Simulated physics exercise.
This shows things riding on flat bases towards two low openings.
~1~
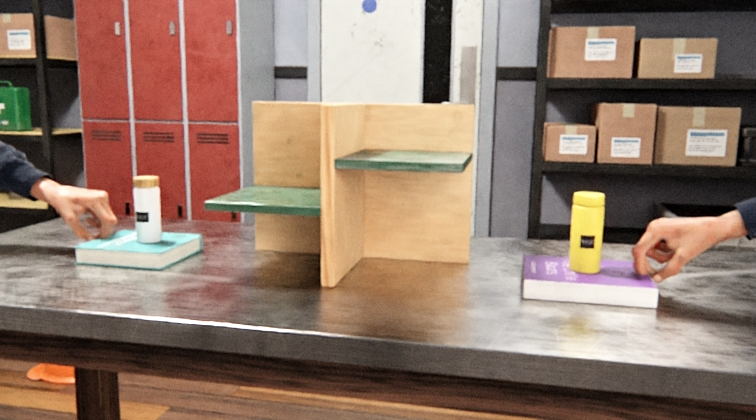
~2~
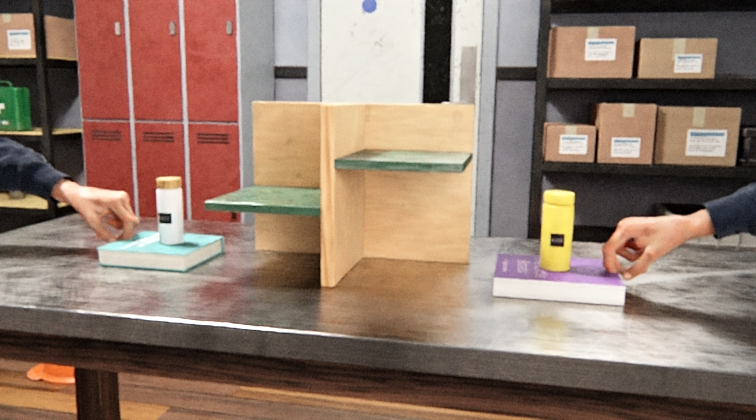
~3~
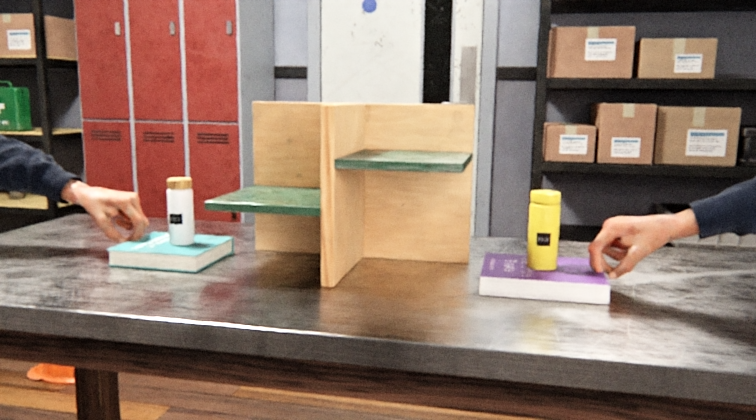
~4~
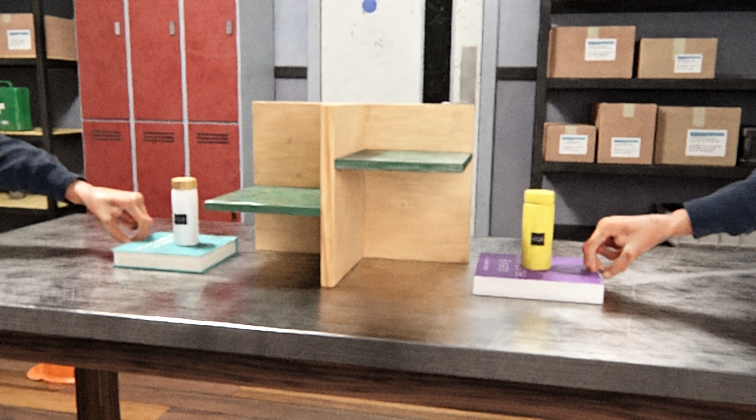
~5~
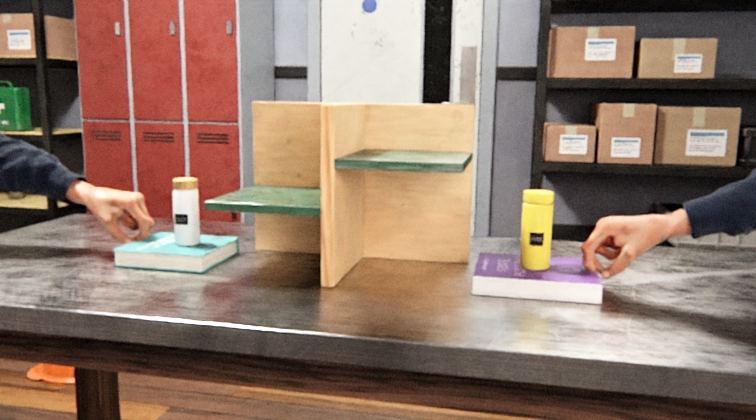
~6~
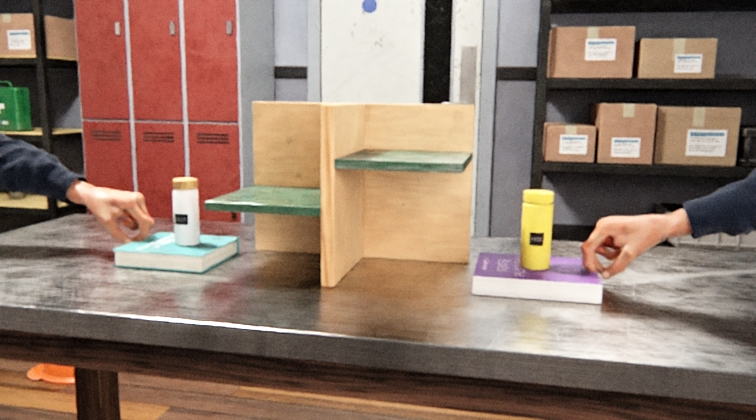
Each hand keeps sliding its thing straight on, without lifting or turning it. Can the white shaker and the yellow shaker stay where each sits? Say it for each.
The white shaker strikes the shelf, the yellow shaker clears the shelf.
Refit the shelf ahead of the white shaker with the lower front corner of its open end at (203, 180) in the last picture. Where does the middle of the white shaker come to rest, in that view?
It ends around (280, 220).
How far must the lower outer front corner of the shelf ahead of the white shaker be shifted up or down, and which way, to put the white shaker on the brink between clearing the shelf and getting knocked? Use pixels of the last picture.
Roughly 20 pixels up.
Then, 1.00 s later than the last frame, white shaker tilted by 30° near (224, 212); yellow shaker riding along near (484, 227).
When it is over, the white shaker gets scraped off its spot, near (240, 235); the yellow shaker rides in untouched, near (410, 223).
